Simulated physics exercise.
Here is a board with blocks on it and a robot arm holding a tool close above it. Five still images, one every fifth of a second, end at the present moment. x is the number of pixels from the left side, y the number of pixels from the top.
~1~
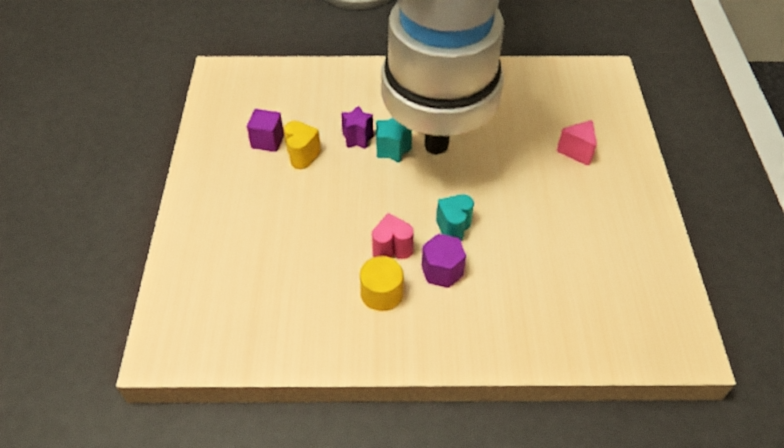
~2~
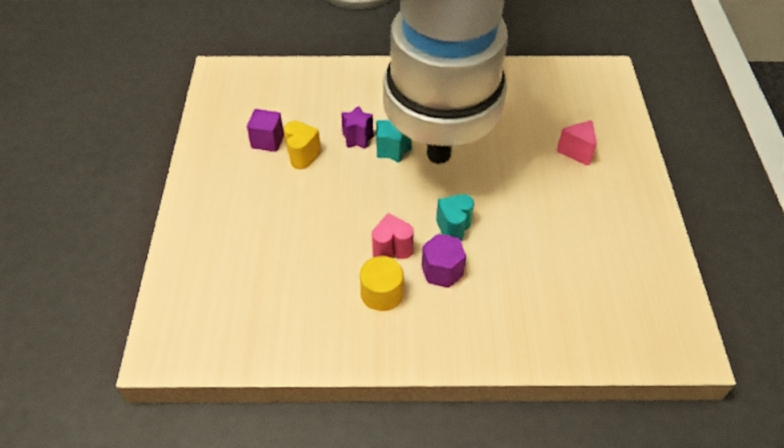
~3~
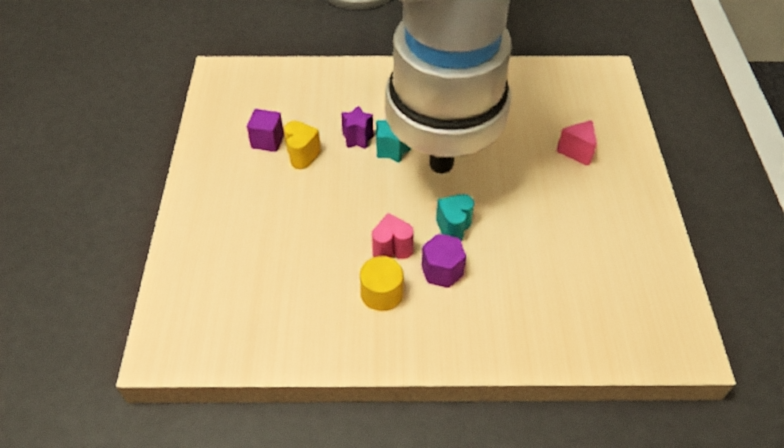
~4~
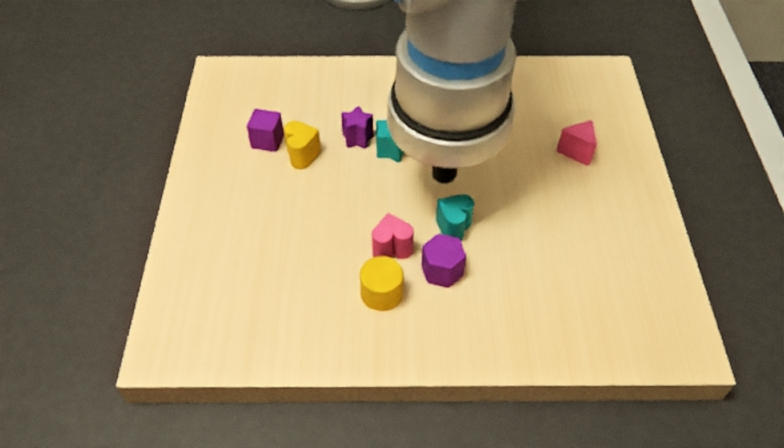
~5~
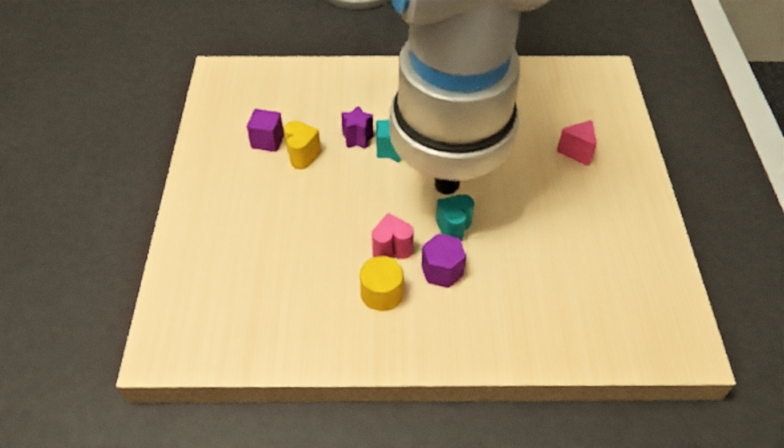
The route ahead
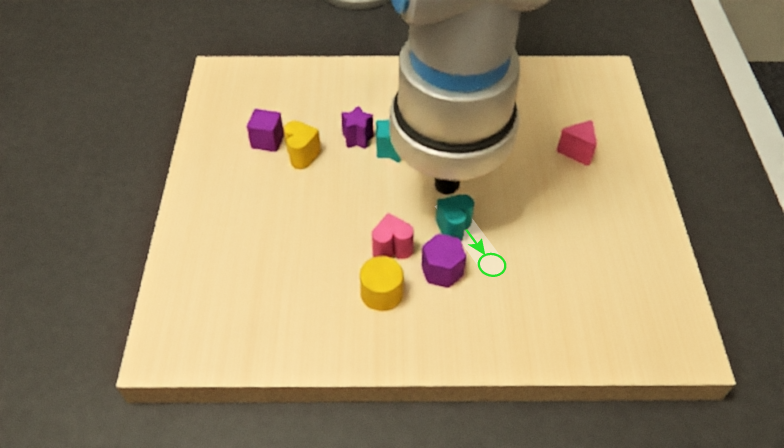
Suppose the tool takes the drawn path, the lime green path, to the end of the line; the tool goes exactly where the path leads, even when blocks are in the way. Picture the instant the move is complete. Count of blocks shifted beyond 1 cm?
2.
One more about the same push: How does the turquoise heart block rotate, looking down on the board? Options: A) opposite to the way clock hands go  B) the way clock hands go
The one that fits is B, the way clock hands go.
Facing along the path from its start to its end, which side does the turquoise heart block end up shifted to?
It will end up to the right.
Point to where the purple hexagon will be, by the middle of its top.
Located at (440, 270).
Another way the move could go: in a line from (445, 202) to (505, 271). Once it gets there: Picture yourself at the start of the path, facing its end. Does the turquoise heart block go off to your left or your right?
It goes right.
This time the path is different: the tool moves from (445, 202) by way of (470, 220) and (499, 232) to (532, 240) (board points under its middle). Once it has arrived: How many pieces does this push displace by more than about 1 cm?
The answer will be one.
Drawn move, in a line from (445, 202) to (492, 265).
What follows on the original path. Halfway along, tool (471, 218); purple hexagon (443, 260), turned 25° clockwise; turquoise heart block (470, 235), turned 30° clockwise.
At the end, tool (495, 250); pink heart block still; purple hexagon (440, 270), turned 60° clockwise; turquoise heart block (483, 267), turned 65° clockwise.
